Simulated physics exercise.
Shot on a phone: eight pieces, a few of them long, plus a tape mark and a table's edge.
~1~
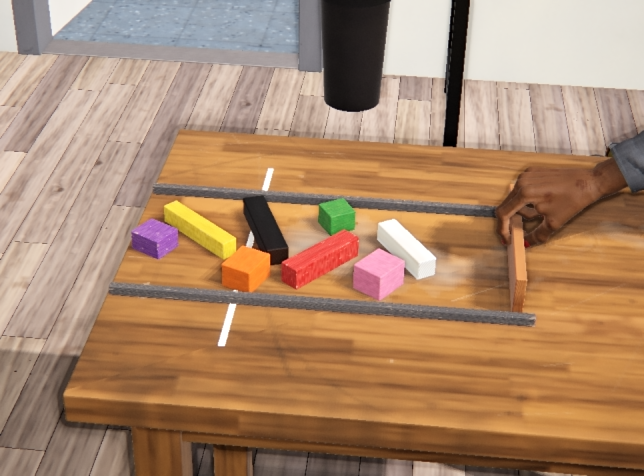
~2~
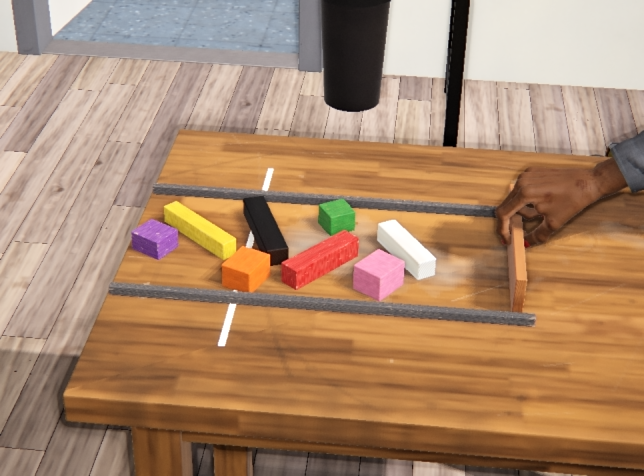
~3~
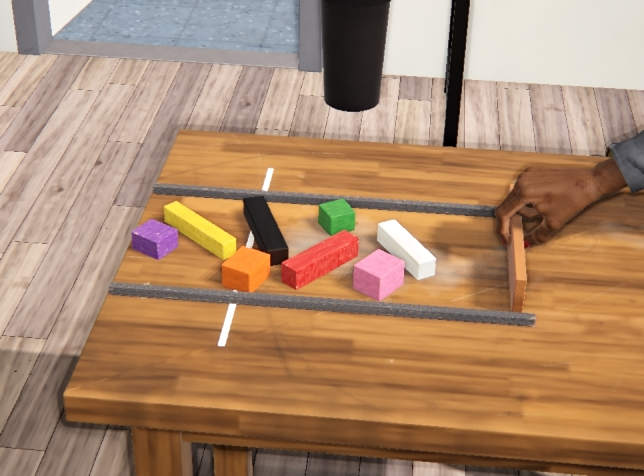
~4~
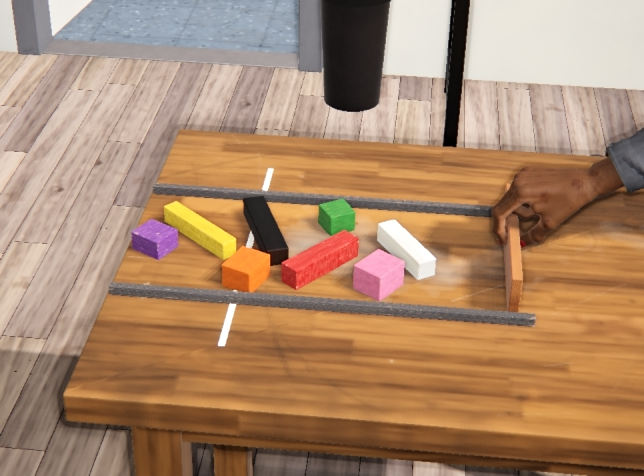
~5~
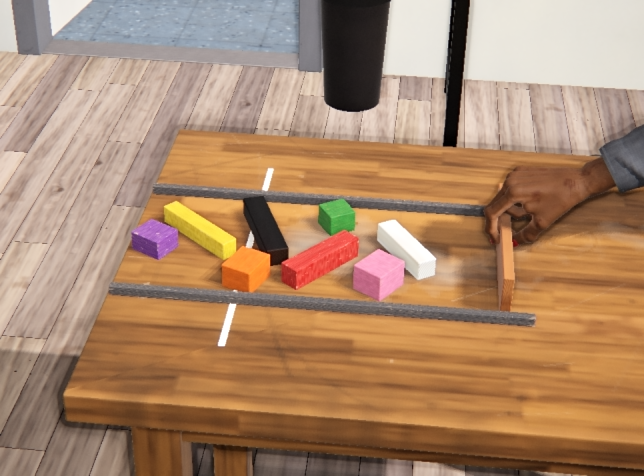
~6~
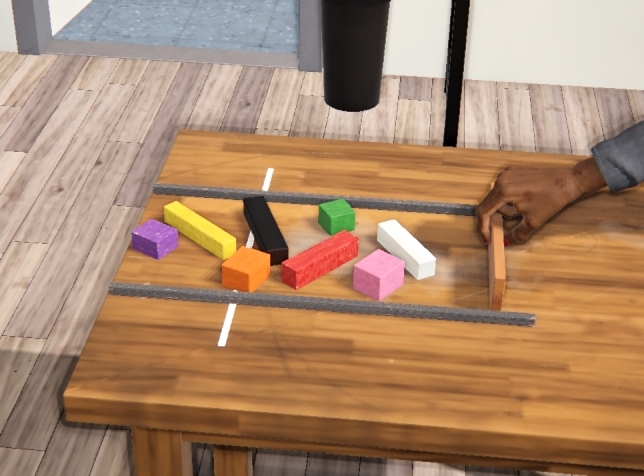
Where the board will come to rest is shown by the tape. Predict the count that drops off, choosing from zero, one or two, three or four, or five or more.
Honestly, none whatsoever fall.
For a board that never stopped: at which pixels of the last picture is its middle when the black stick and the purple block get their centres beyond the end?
About (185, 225), and about (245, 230) for the other.
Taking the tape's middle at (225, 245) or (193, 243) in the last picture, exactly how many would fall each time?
You'd find 1 and then 3 on the floor.
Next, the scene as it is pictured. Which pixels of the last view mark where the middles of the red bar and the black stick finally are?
Red bar: About (206, 249); black stick: About (199, 222).
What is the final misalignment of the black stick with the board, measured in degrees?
Some 5 degrees.
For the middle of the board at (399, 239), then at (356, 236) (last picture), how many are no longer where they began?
Moved so far: 2, later 4.
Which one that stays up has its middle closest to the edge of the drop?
Purple block.
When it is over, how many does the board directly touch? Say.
Number: 3.
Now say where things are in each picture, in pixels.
The first picture shows purple block (155, 239); yellow bar (199, 229); orange block (246, 270); board (516, 247); tape (249, 247).
The second picture shows yellow bar (199, 230); green block (337, 218).
The third picture shows orange block (246, 270); white stick (406, 249).
The fourth picture shows purple block (155, 239); red bar (321, 259).
The fifth picture shows yellow bar (199, 230); black stick (265, 230).
The sixth picture shows purple block (155, 239); yellow bar (199, 230); orange block (246, 270); board (496, 246); tape (249, 247).
Soon after, none off yet; purple block at rest near (155, 239); yellow bar at rest near (199, 230); orange block at rest near (246, 270).
In the end, the number that fall off is zero.
